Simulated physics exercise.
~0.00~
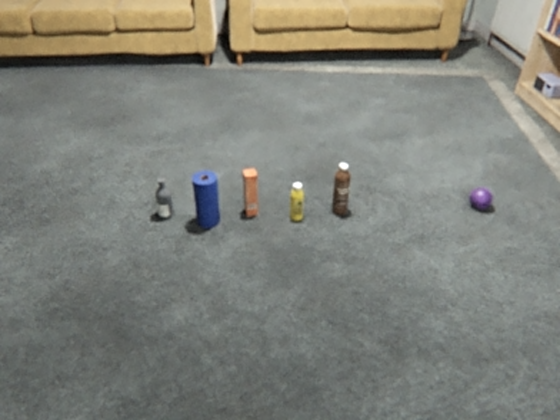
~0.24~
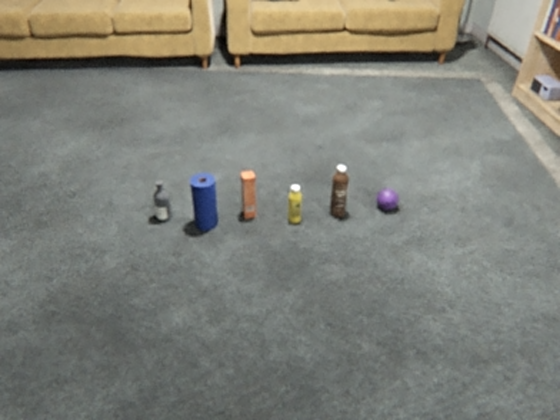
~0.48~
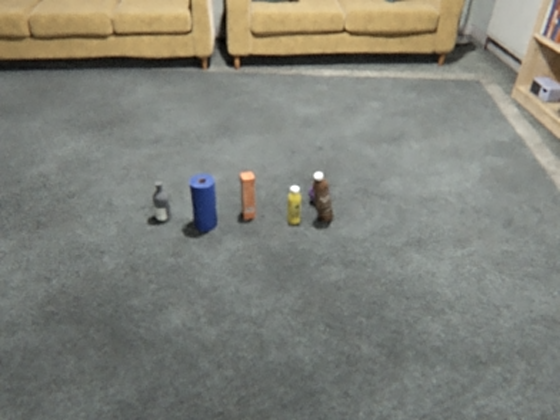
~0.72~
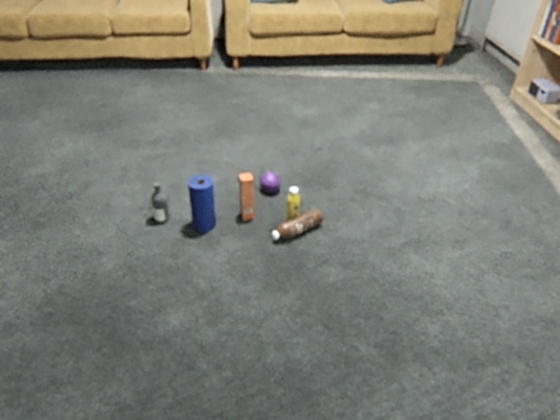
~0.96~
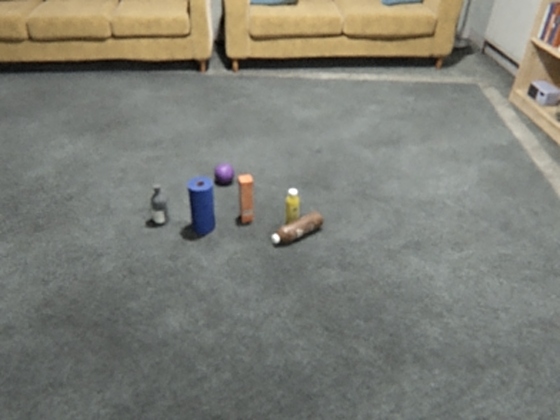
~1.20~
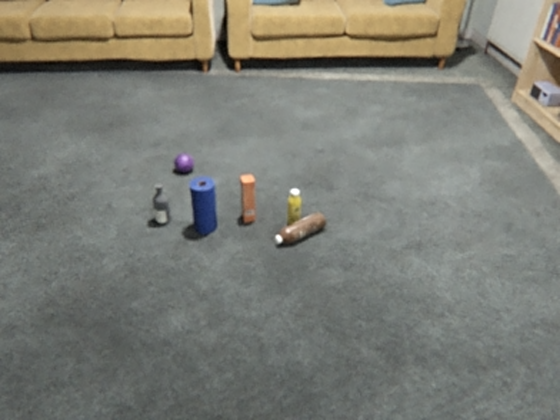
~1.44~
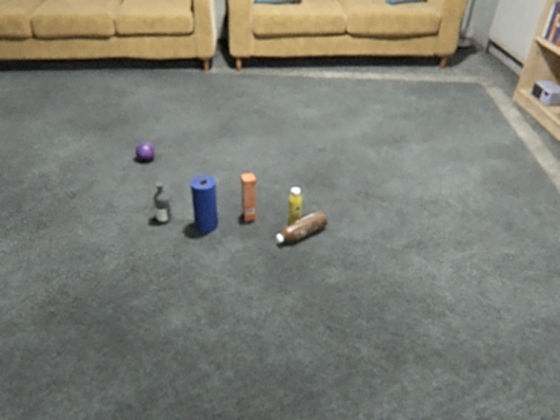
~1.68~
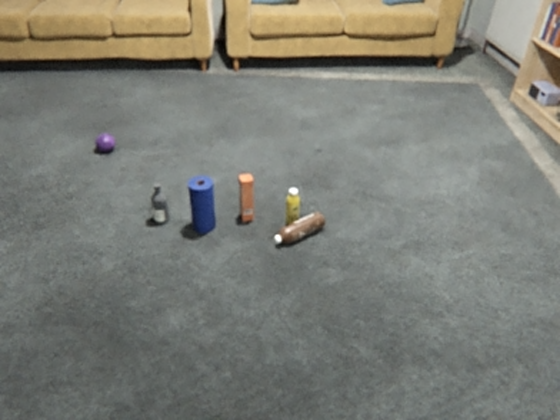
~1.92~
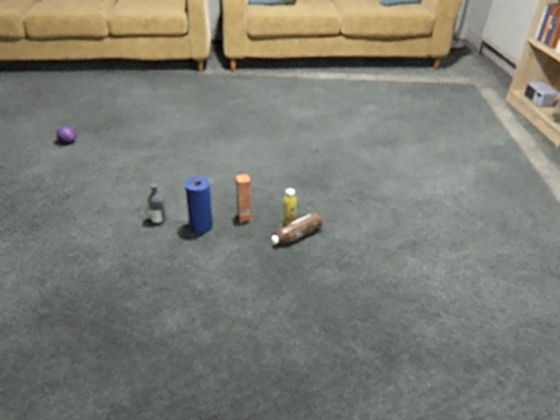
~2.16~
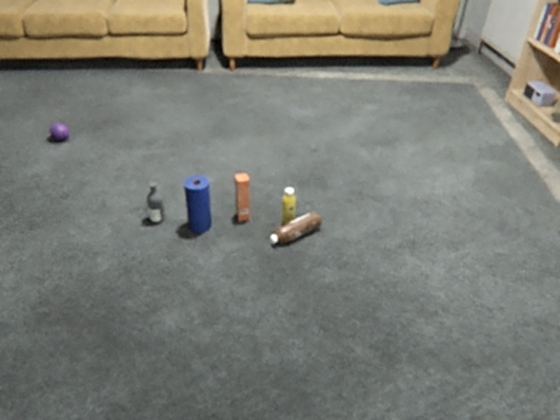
Brown bottle toppling onto its side as a purple ball rolls left into it, then behind the other standing items, which stay upright.
